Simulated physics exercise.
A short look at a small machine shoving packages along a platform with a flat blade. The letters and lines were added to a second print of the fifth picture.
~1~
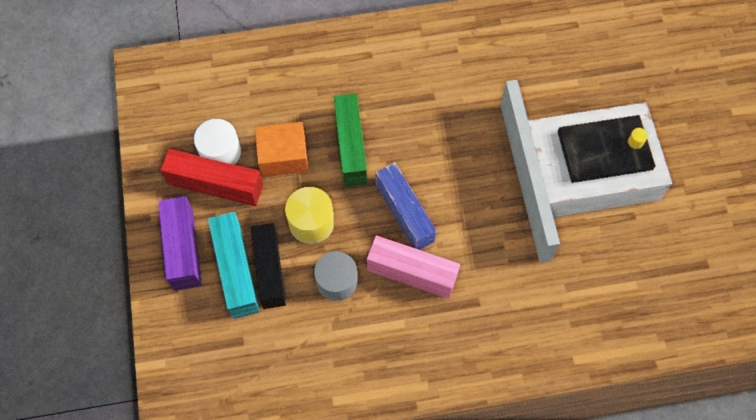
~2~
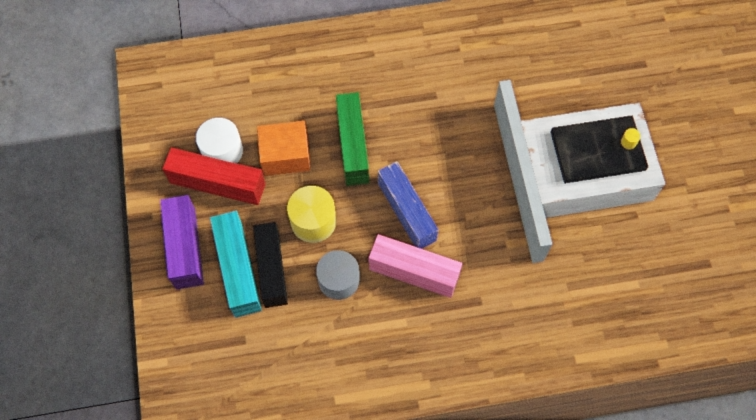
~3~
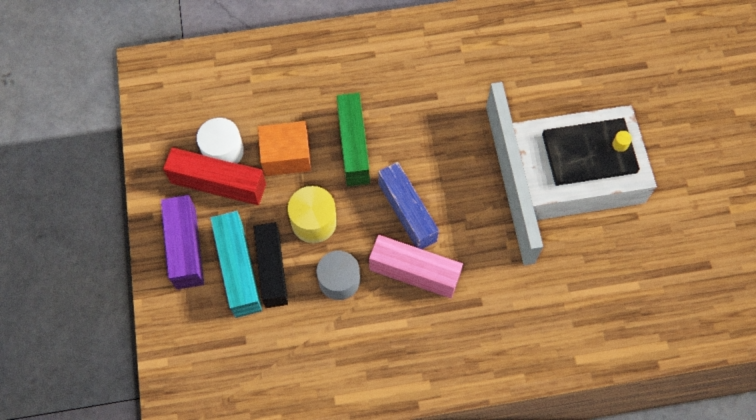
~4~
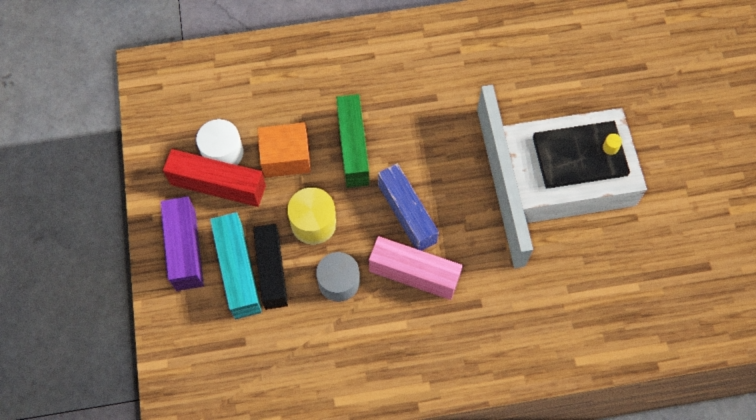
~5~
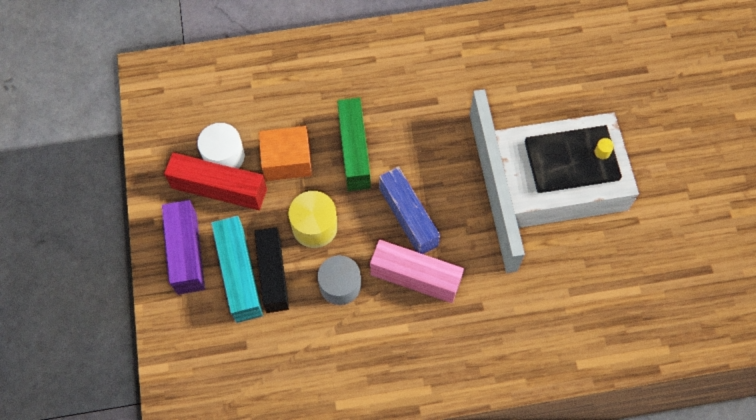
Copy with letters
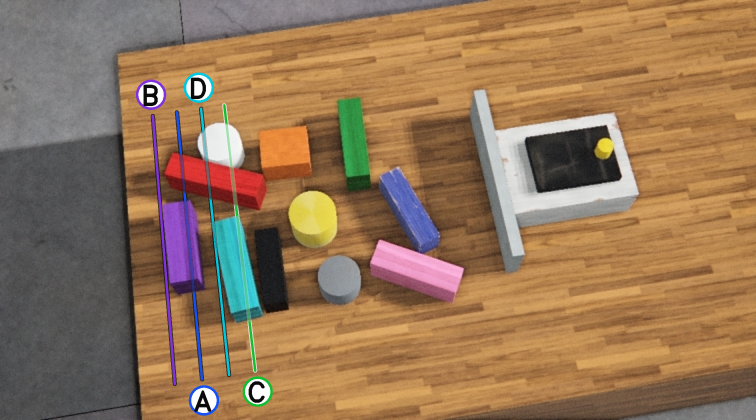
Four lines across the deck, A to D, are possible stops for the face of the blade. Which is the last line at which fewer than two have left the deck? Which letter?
As far as mark C.
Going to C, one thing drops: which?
The purple stick.
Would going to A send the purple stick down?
Yes.
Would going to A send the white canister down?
By then, yes.
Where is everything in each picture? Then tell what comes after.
In the first frame, purple stick (180, 244); grey canister (336, 276); blue bar (405, 207).
In the second frame, robot (593, 149); orange crate (284, 149).
In the third frame, robot (585, 152); pink stick (415, 267).
In the fourth frame, robot (574, 155); turquoise stick (236, 265).
In the fifth frame, robot (566, 159); green stick (354, 144); white canister (222, 149); purple stick (183, 248).
On the marked copy, A at (189, 238); B at (163, 242); C at (239, 230); D at (214, 234).
Following C. Soon after the start, robot (474, 173); pink stick (391, 279); blue bar (390, 215).
Later, robot (381, 188); purple stick (175, 251); white canister (201, 147).
In the end, robot (308, 199); purple stick over the edge; white canister (136, 142); one fallen.
As for the rest, A drops three; B drops five; D drops three.
